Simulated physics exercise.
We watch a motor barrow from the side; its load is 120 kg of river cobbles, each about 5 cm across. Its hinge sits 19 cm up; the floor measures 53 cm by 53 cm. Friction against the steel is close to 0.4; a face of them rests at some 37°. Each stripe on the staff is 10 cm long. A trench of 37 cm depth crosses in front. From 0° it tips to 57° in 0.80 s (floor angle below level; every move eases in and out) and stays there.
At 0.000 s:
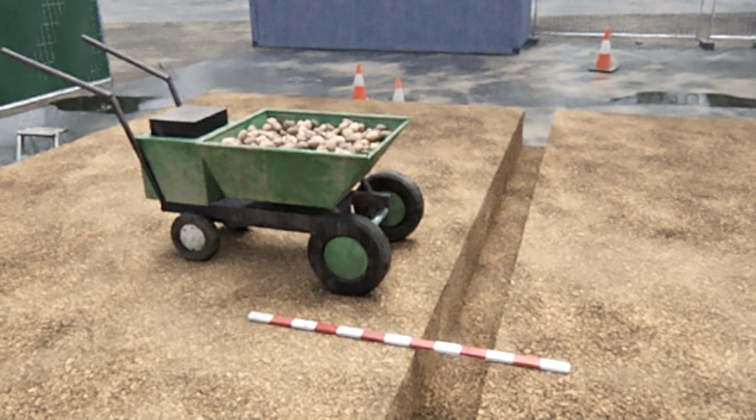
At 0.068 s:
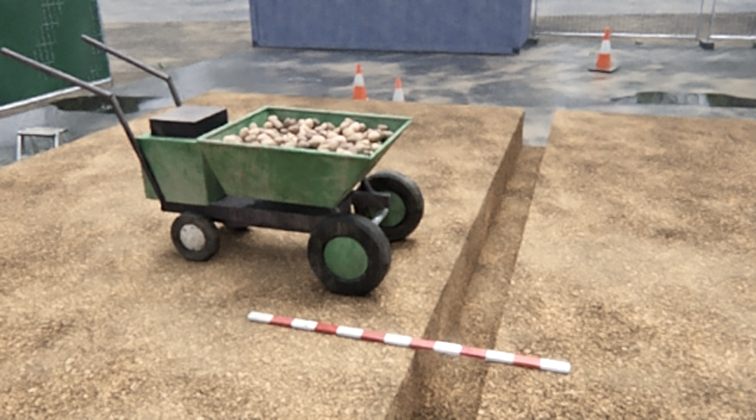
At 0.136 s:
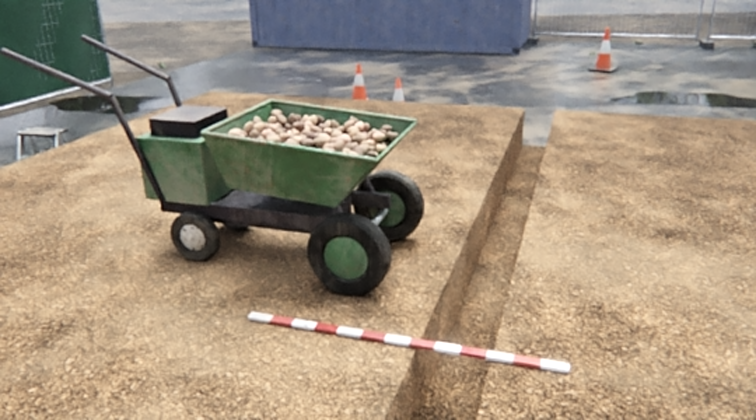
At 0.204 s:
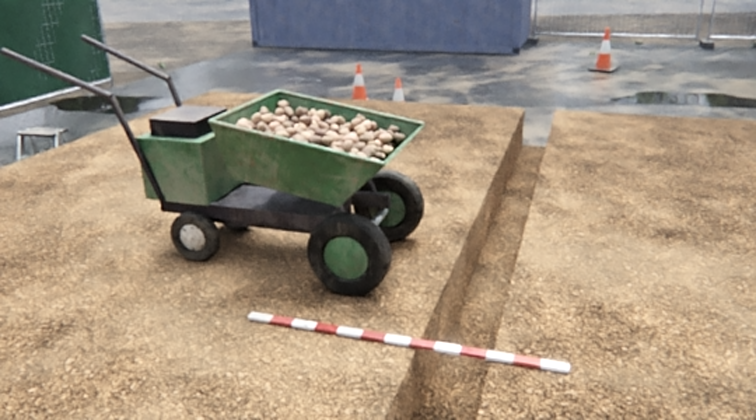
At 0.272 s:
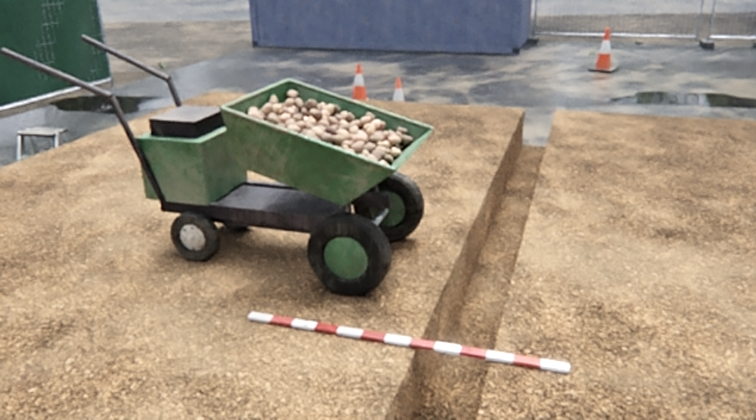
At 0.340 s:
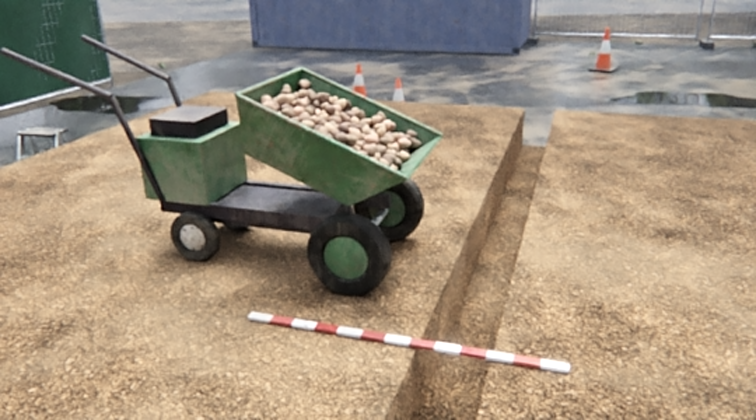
The green skip of a motor barrow, loaded with rounded stones, slowly rose at its left end and tilted down toward the trench on the right, while the wheels and striped staff stayed still.
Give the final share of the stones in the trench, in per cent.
Close to 33 in a hundred.
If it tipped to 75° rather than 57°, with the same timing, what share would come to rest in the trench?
In that case some 45 per cent.
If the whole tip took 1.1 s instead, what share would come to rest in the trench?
It would be near 45 per cent.
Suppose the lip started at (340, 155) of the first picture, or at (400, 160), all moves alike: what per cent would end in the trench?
First some 50, then 15 per cent.
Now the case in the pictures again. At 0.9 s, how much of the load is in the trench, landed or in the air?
Some 10 per cent.
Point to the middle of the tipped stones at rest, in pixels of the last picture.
Around (501, 333).
After 0.6 s the floor is at 48°; 100 % in the skip; the foremost stones are at (431, 193).
After 0.9 s the floor is at 57°; 91 % in the skip, 8 % in the trench; the foremost stones are at (508, 240).
After 1.2 s the floor is at 57°; 57 % in the skip, 21 % in the trench, 23 % past the trench; the foremost stones are at (602, 300).
After 3.2 s the floor is at 57°; 41 % in the skip, 33 % in the trench, 26 % past the trench; the foremost stones are at (732, 320).
